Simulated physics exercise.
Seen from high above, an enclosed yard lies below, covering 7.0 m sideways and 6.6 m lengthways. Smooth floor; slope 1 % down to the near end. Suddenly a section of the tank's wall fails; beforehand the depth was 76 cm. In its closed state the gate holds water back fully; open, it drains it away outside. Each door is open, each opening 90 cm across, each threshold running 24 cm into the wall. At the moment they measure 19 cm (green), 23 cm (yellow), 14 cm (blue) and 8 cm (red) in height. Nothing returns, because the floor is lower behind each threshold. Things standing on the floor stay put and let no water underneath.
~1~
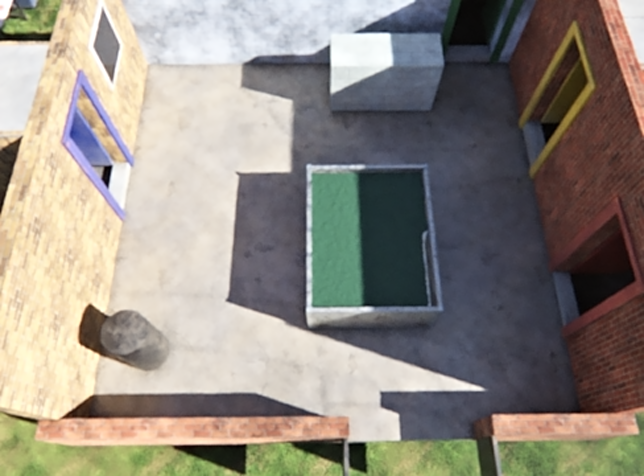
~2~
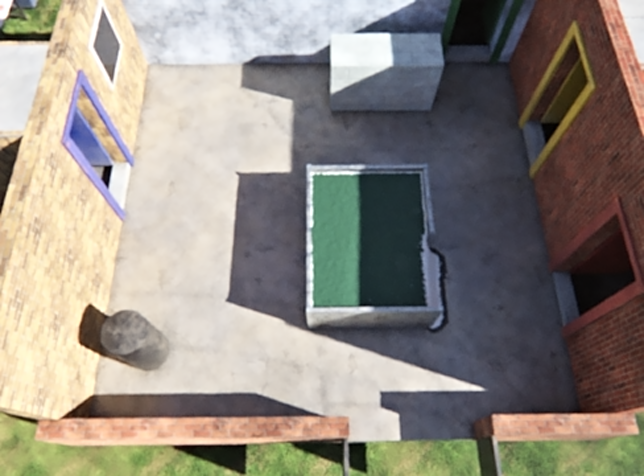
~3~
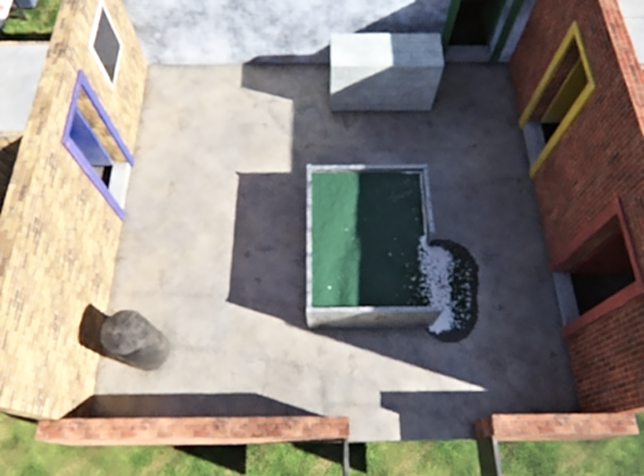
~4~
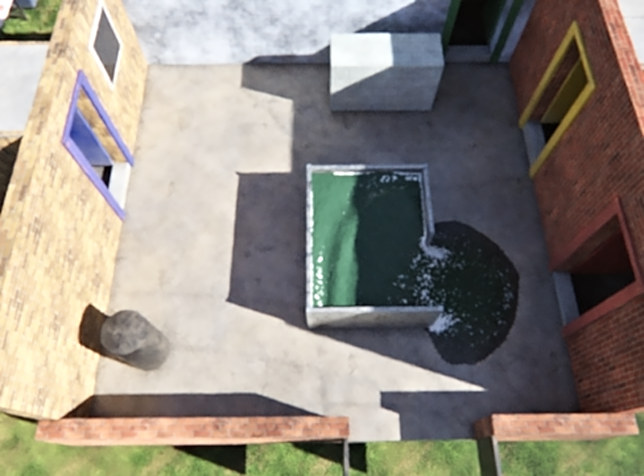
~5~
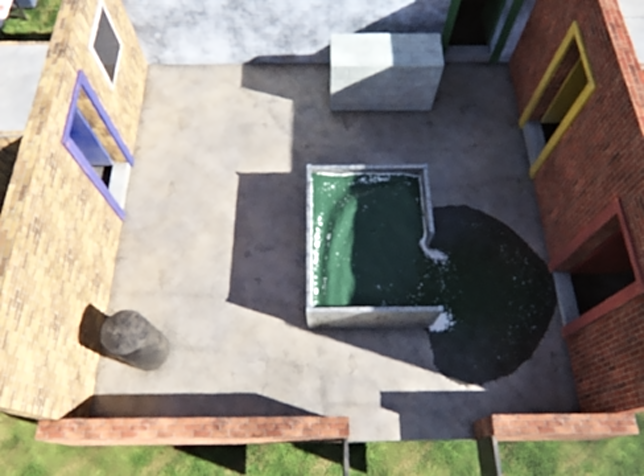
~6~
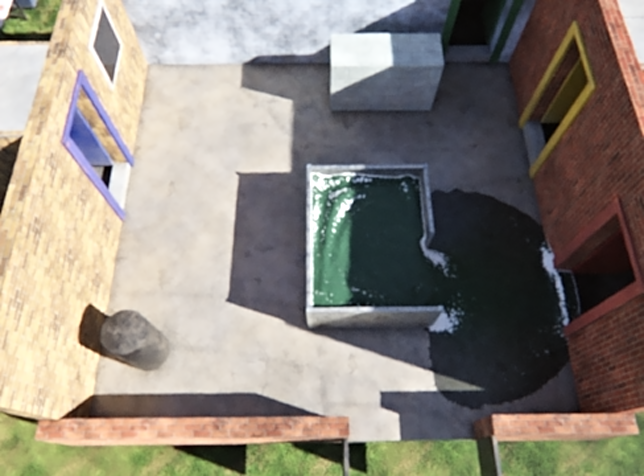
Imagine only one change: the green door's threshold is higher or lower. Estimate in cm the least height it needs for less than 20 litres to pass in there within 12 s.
I would say 9.5 cm.
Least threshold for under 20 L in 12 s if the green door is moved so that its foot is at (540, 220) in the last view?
Around 20 cm would do it.
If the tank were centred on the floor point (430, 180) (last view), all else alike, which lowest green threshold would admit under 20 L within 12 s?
Then roughly 27 cm.
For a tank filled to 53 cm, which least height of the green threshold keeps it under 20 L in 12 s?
Then around 5.0 centimetres.
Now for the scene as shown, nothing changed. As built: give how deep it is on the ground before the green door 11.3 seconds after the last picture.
Depth: Near 4.0 cm.
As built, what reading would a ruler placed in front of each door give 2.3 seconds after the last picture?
Depth (cm): Green 14 / yellow 6 / blue 0 / red 28.
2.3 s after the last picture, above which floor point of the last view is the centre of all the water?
(428, 267).
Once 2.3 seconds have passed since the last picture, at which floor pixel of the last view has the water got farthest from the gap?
At about (502, 66).
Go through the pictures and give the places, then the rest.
In the first picture, the tank at (370, 236) is whole and still, 76 cm deep; the green door at (480, 21) is dry.
In the second picture, the front is at (441, 266), 0.3 m from the gap at (426, 283); 0.2 m2 of floor is wet, 76 cm left at the back.
In the third picture, the front is at (473, 280), 0.8 m from the gap at (426, 283); 0.9 m2 of floor is wet, 76 cm left at the back.
In the fourth picture, the front is at (513, 294), 1.4 m from the gap at (426, 284); 2.3 m2 of floor is wet, 74 cm left at the back.
In the fifth picture, the front is at (551, 294), 2.0 m from the gap at (426, 284); 4.0 m2 of floor is wet, 66 cm left at the back.
In the sixth picture, the front is at (577, 311), 2.3 m from the gap at (426, 284); 5.5 m2 of floor is wet, 64 cm left at the back; the green door at (480, 21), 4.8 m from the gap, is still 3.1 m from the nearest water.
Then, 0.7 s after the last picture water covers 15 % of the floor, deepest (46 cm) near (573, 420); it has not reached the green door.
Then, 2.3 s after the last picture water covers 35 % of the floor, deepest (28 cm) near (573, 420); 14 cm at the green door, 0 litres in over its 19 cm threshold.
Then, 11.3 s after the last picture water covers 95 % of the floor, deepest (9 cm) near (573, 420); 4 cm at the green door, 0 litres in over its 19 cm threshold.
At the green door as built, the water peaked near 15 cm, 3.1 s after the last picture.
Run again over the same 12 s with other heights there, 35 litres in over 8 cm, 11 litres over 10.5 cm. The limit of 20 litres is kept from about 9.5 cm up.
